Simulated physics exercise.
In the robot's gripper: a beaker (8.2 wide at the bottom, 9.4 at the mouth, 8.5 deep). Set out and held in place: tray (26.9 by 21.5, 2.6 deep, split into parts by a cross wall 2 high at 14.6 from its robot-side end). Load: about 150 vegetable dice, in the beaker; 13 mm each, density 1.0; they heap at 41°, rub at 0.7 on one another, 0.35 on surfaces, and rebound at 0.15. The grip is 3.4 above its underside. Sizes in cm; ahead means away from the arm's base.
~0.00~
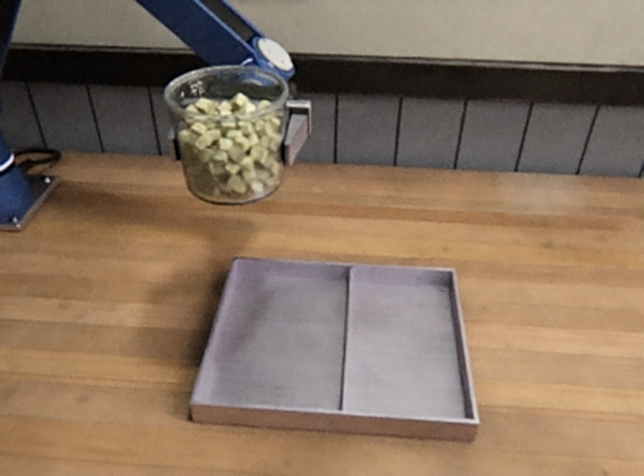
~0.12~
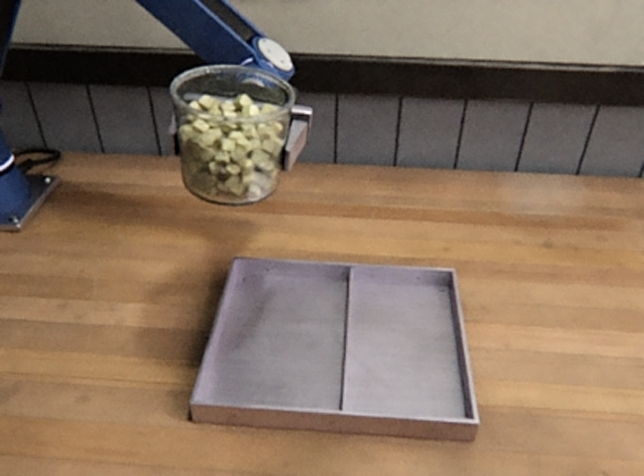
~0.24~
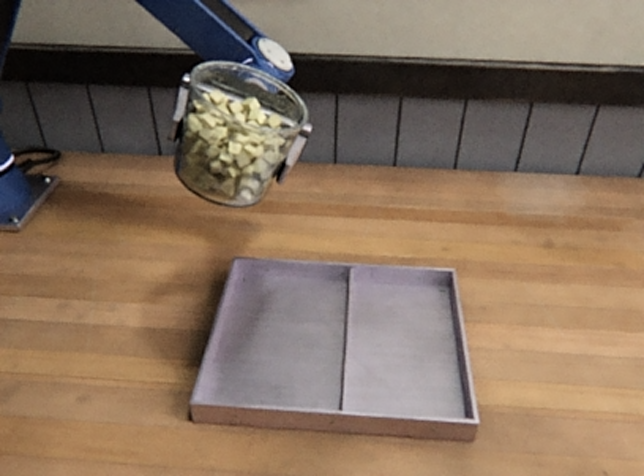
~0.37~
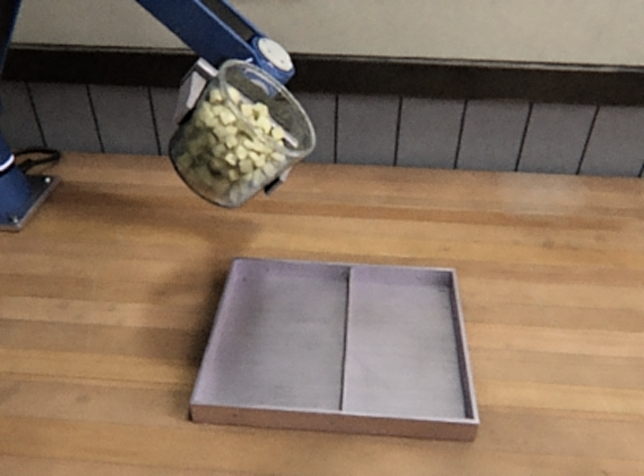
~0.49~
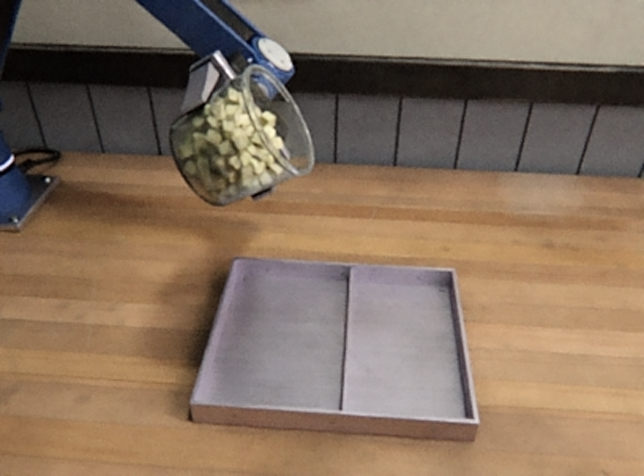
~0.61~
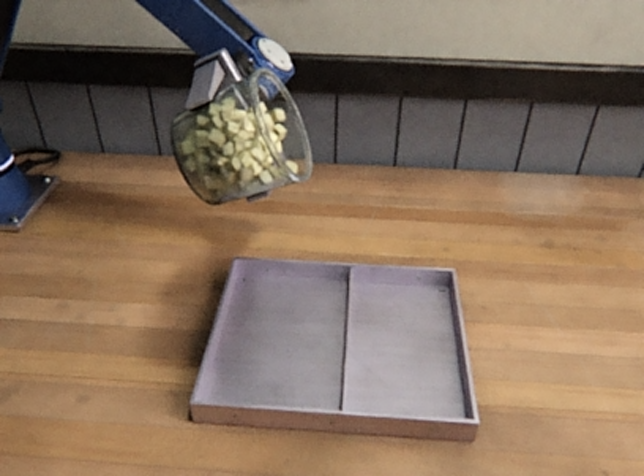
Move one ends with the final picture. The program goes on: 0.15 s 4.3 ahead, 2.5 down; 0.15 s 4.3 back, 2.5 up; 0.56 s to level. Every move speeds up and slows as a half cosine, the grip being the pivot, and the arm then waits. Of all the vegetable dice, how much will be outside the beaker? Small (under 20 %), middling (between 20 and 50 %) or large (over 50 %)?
A small share, under 20 %, ends outside the beaker.
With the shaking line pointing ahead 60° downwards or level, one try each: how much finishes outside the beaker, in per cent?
Some 0 and 15 per cent.
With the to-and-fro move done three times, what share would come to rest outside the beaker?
Then about 5 per cent.
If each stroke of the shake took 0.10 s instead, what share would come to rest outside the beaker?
It would be near 15 per cent.
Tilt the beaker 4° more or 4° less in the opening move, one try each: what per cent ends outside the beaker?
Some 5 and 5 per cent.
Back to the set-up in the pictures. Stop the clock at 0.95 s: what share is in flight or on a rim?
Some 2 per cent.
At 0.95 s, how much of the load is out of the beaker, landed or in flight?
Some 5 per cent.
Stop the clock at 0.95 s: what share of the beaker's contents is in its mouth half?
About 40 per cent.
By 0.95 s, tilted 63° forward, highest piece 27 above the table; 144 in the beaker, 1 in the far-side part, 3 in flight or on a rim.
By 1.30 s, tilted 14° forward, highest piece 29 above the table; 143 in the beaker, 5 in the far-side part.
By 1.67 s, level, highest piece 30 above the table; 143 in the beaker, 5 in the far-side part.
By 2.72 s, level, highest piece 30 above the table; 143 in the beaker, 5 in the far-side part.
Final count, 143 in the beaker, 5 in the far-side part. That is 3 % outside the beaker.
